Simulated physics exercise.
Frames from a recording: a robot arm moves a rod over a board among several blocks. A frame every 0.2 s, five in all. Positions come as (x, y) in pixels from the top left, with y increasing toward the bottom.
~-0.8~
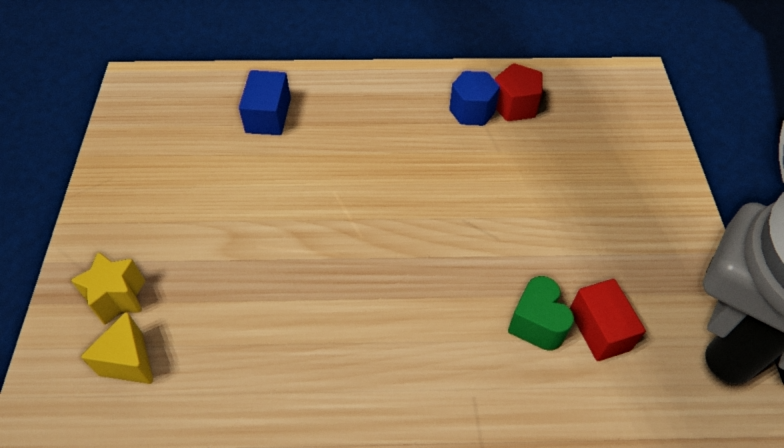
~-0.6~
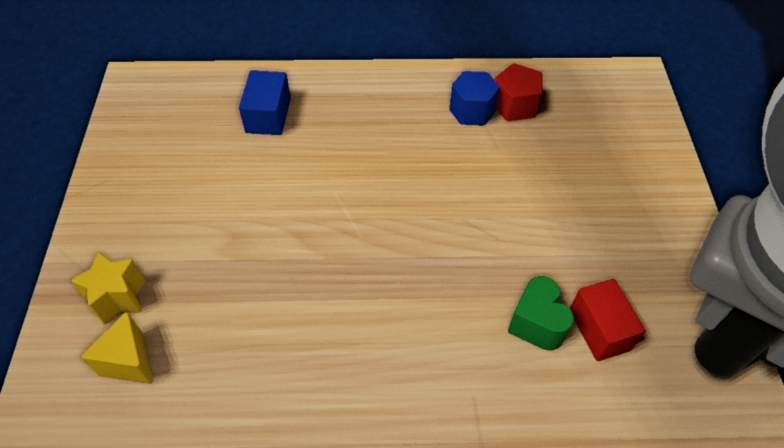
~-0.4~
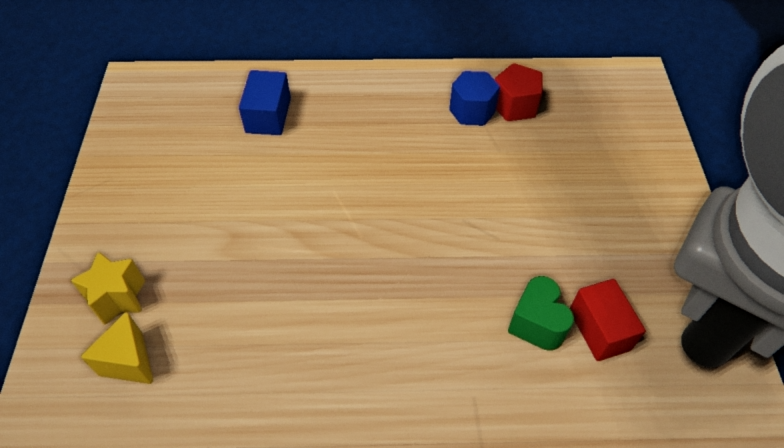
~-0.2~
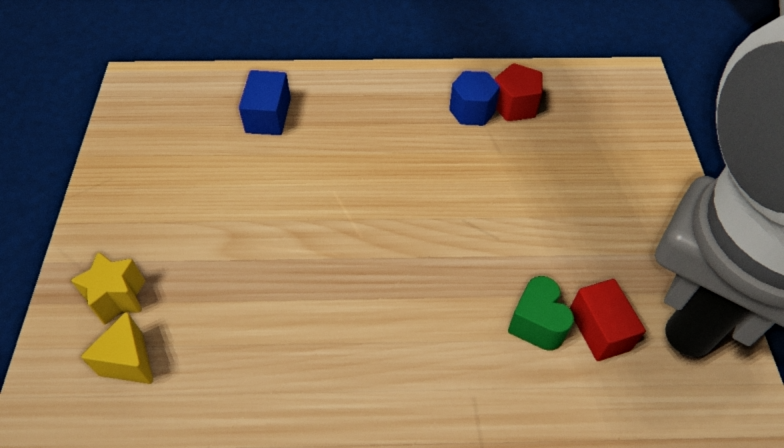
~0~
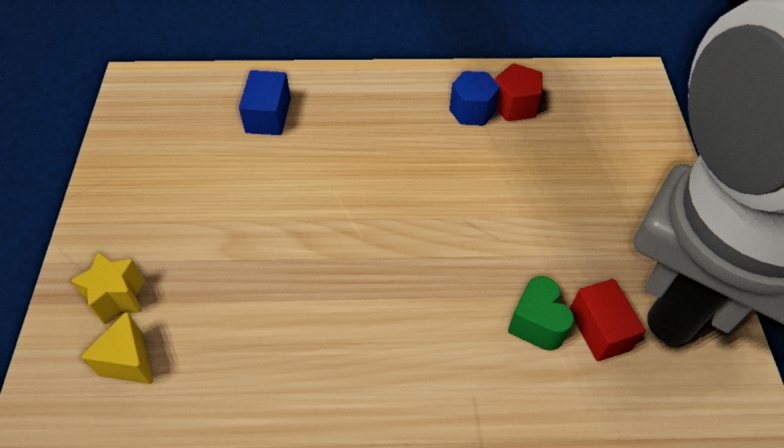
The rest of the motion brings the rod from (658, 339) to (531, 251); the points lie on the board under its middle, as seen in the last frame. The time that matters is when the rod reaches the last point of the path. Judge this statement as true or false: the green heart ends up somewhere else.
It is true.
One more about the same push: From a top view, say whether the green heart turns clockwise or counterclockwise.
Direction: Anticlockwise.
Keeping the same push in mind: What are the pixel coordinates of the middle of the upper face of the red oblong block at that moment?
Around pixel (573, 298).
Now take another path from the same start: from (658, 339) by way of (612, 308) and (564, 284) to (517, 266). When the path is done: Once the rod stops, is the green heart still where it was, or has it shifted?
That block gets shifted.
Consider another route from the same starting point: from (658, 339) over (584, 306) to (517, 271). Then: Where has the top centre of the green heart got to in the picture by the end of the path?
Final place: (479, 309).
On the path given first. One third of the way, rod (621, 292); red oblong block (590, 305).
Two thirds of the way, rod (577, 263); green heart (527, 308), turned 20° anticlockwise; red oblong block (574, 298), turned 25° anticlockwise.
At the end, rod (537, 235); green heart (527, 308), turned 20° anticlockwise; red oblong block (573, 298), turned 25° anticlockwise.
